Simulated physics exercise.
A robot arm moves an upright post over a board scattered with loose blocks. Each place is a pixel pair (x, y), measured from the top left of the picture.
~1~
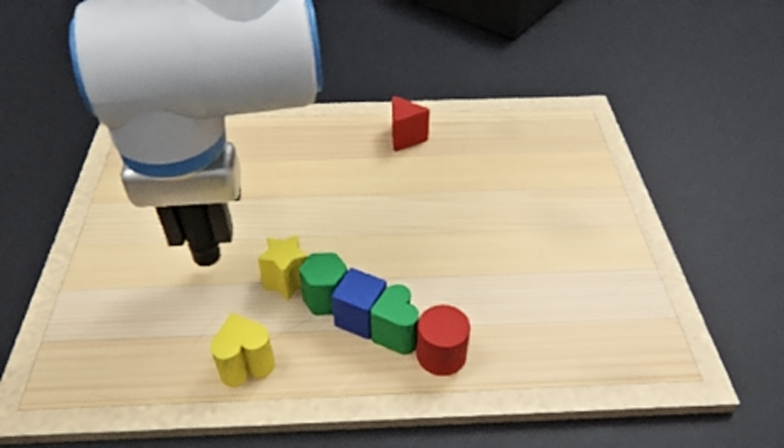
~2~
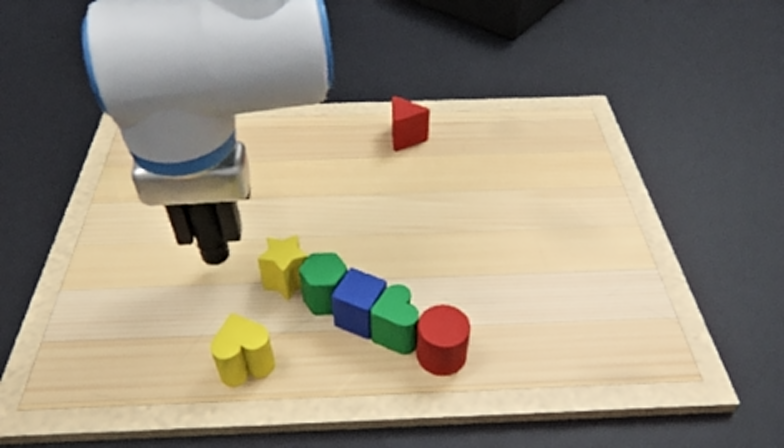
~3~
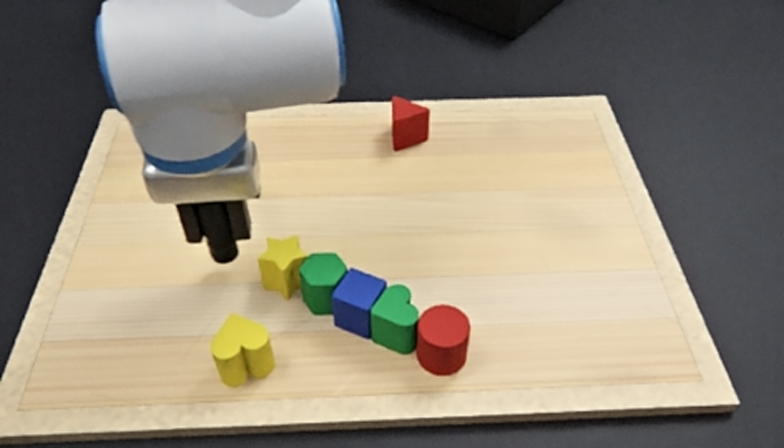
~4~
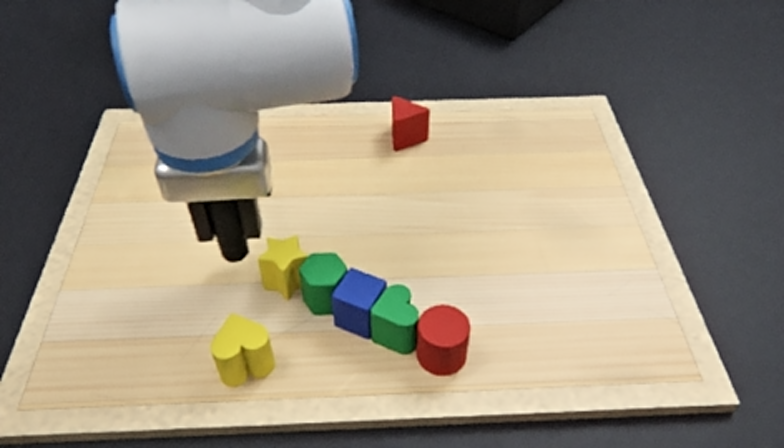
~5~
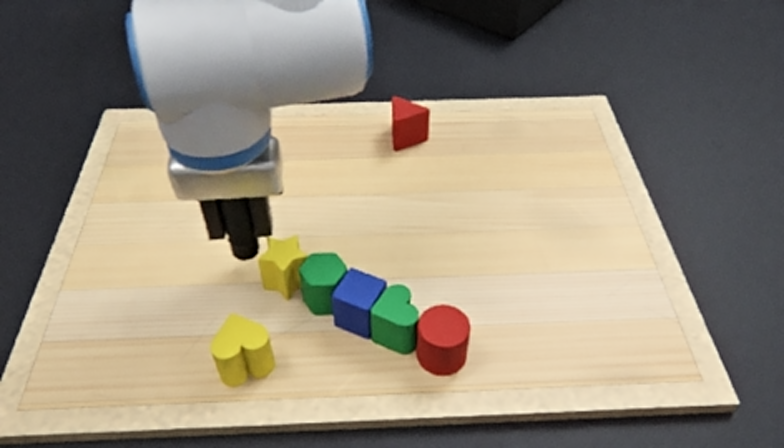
A white and blue robot arm slid slowly a short way to the right above a wooden board, drawing close to a yellow star at the end of a row of colored blocks, which all stayed still.
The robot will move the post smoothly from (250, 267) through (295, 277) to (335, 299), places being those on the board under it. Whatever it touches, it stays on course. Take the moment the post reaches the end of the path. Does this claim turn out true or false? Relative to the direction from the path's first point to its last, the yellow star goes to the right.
This is false.
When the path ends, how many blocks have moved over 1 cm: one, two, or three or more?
Three or more blocks.
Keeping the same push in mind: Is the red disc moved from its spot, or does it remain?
The block in question is displaced by the end.
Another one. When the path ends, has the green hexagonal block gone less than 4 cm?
No, I don't think so.
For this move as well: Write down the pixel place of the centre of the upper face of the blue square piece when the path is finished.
Around pixel (399, 300).
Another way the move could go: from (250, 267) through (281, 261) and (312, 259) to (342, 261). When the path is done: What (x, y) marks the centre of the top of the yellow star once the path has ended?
At pixel (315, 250).
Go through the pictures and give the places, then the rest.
The first picture shows tip of the post at (208, 258), middles of tops, yellow star at (282, 251), green hexagonal block at (323, 268), blue square piece at (359, 288), green heart-shaped block at (397, 305), red disc at (444, 325).
The second picture shows post at (216, 256), nothing pushed.
The third picture shows post at (225, 255), nothing pushed.
The fourth picture shows post at (235, 253), nothing pushed.
The fifth picture shows post at (246, 251), yellow star at (282, 251), green hexagonal block at (323, 268), blue square piece at (359, 288), green heart-shaped block at (397, 305), red disc at (444, 325).
On the path given first. Halfway along, post at (294, 262); yellow star at (321, 253); green hexagonal block at (356, 274), turned 15° clockwise; blue square piece at (383, 301), turned 20° clockwise; green heart-shaped block at (413, 325), turned 15° clockwise; red disc at (460, 336).
At the end, post at (333, 284); yellow star at (355, 252), turned 55° anticlockwise; green hexagonal block at (400, 264), turned 55° clockwise; blue square piece at (399, 300), turned 50° clockwise; green heart-shaped block at (417, 335), turned 30° clockwise; red disc at (463, 338).
